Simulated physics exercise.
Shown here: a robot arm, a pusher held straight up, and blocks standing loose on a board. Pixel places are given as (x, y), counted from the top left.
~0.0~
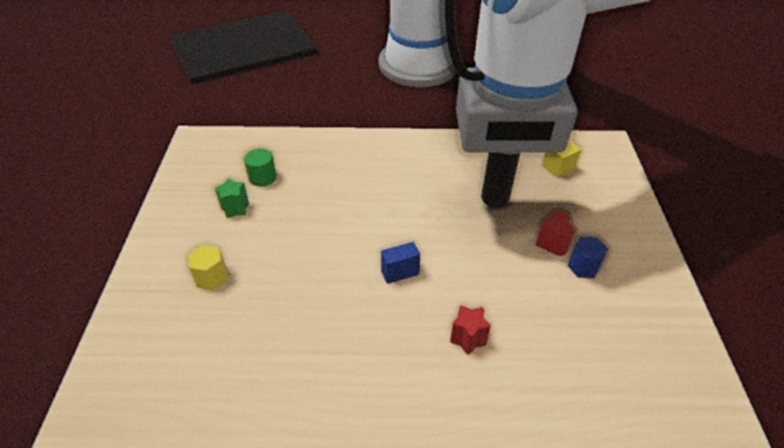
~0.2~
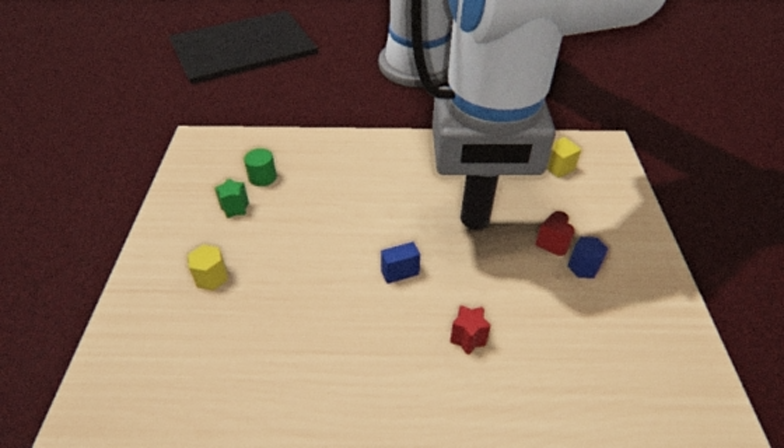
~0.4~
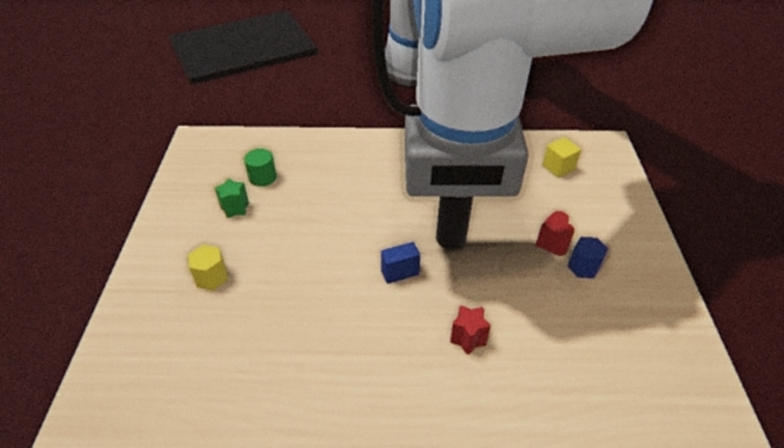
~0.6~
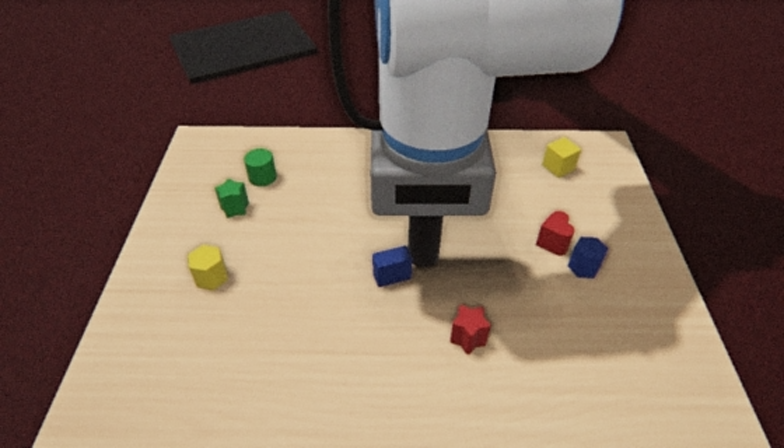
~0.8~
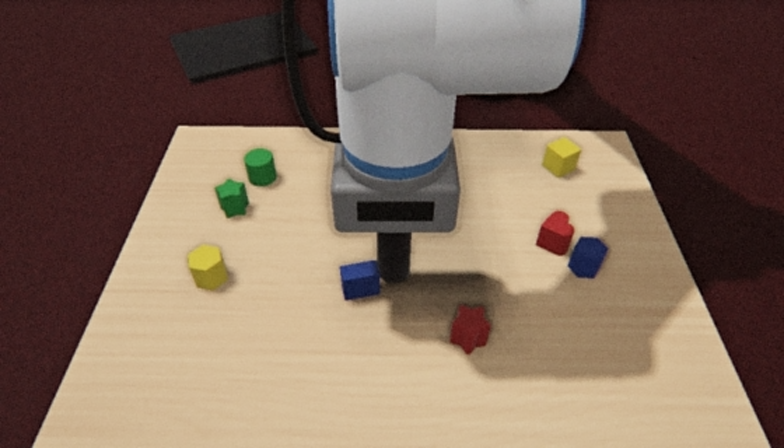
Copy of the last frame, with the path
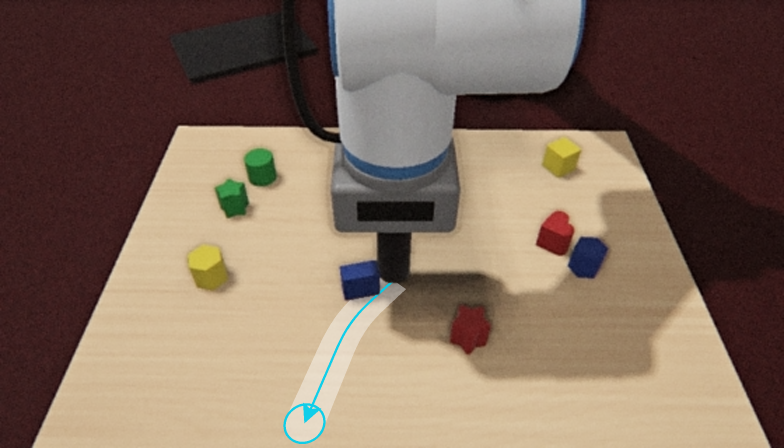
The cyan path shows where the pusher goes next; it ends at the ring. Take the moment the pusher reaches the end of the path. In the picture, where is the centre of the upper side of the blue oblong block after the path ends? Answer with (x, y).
About (319, 286).
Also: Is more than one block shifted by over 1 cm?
My answer is no.
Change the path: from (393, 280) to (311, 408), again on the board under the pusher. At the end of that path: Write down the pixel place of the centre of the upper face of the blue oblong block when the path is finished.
Roughly at (339, 279).
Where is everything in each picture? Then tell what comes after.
Tip of the pusher at (495, 198), middles of tops, blue oblong block at (401, 252), in the first picture.
Pusher at (475, 219), nothing pushed, in the second picture.
Pusher at (451, 239), nothing pushed, in the third picture.
Pusher at (423, 256), blue oblong block at (392, 255), in the fourth picture.
Pusher at (394, 271), blue oblong block at (360, 269), in the fifth picture.
The line goes from (393, 280) through (356, 316) and (330, 365) to (305, 423).
What follows on the original path. One third of the way, pusher at (355, 307); blue oblong block at (320, 286), turned 40° clockwise.
Two thirds of the way, pusher at (328, 358); blue oblong block at (319, 286), turned 45° clockwise.
At the end, pusher at (302, 415); blue oblong block at (319, 286), turned 45° clockwise.
